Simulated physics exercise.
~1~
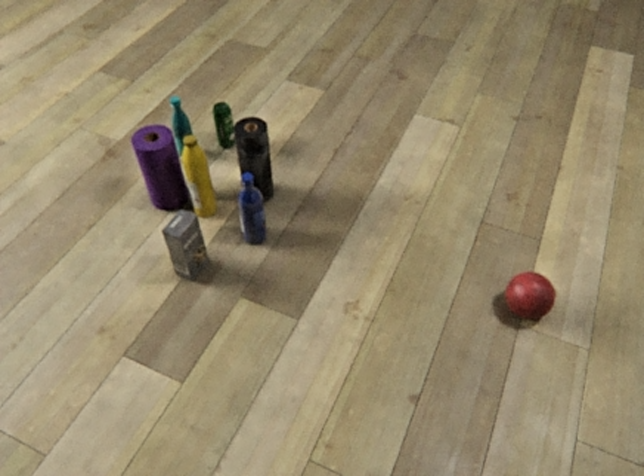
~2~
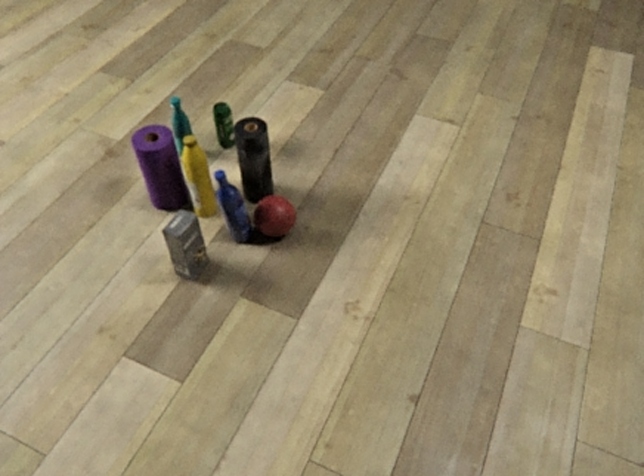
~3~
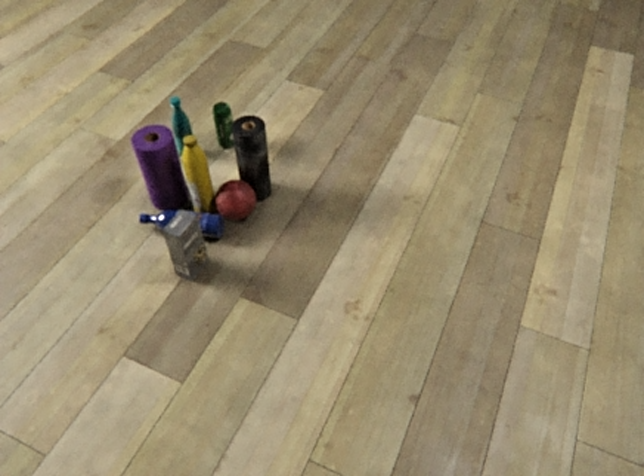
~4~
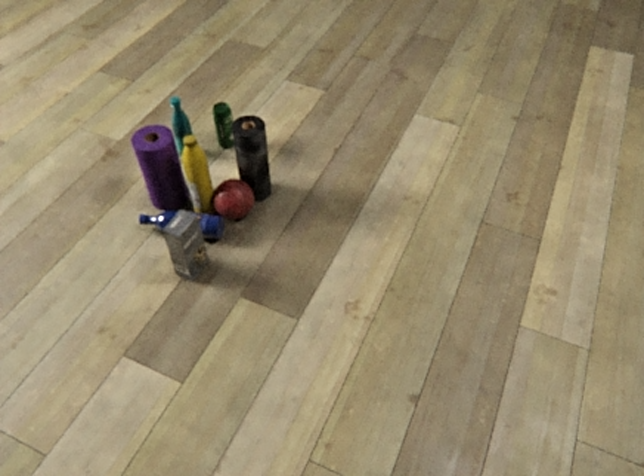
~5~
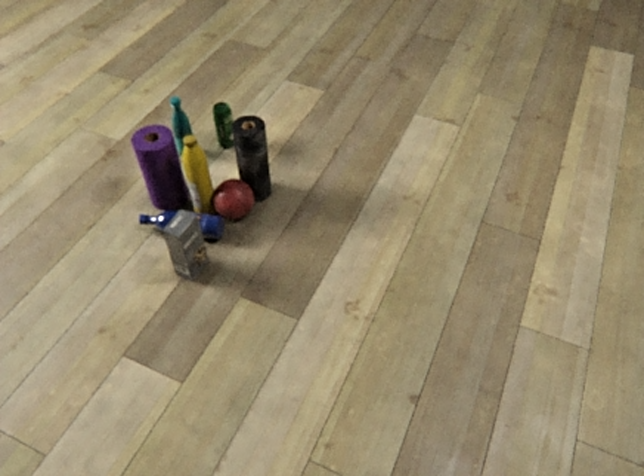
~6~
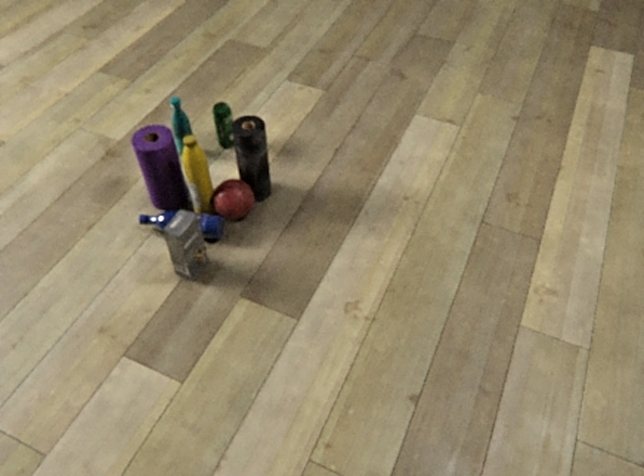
A red ball rolled left across the wooden floor into a group of household things and knocked over the blue bottle, which ended up lying behind the grey carton, while the ball stopped beside the yellow bottle and everything else stayed standing.
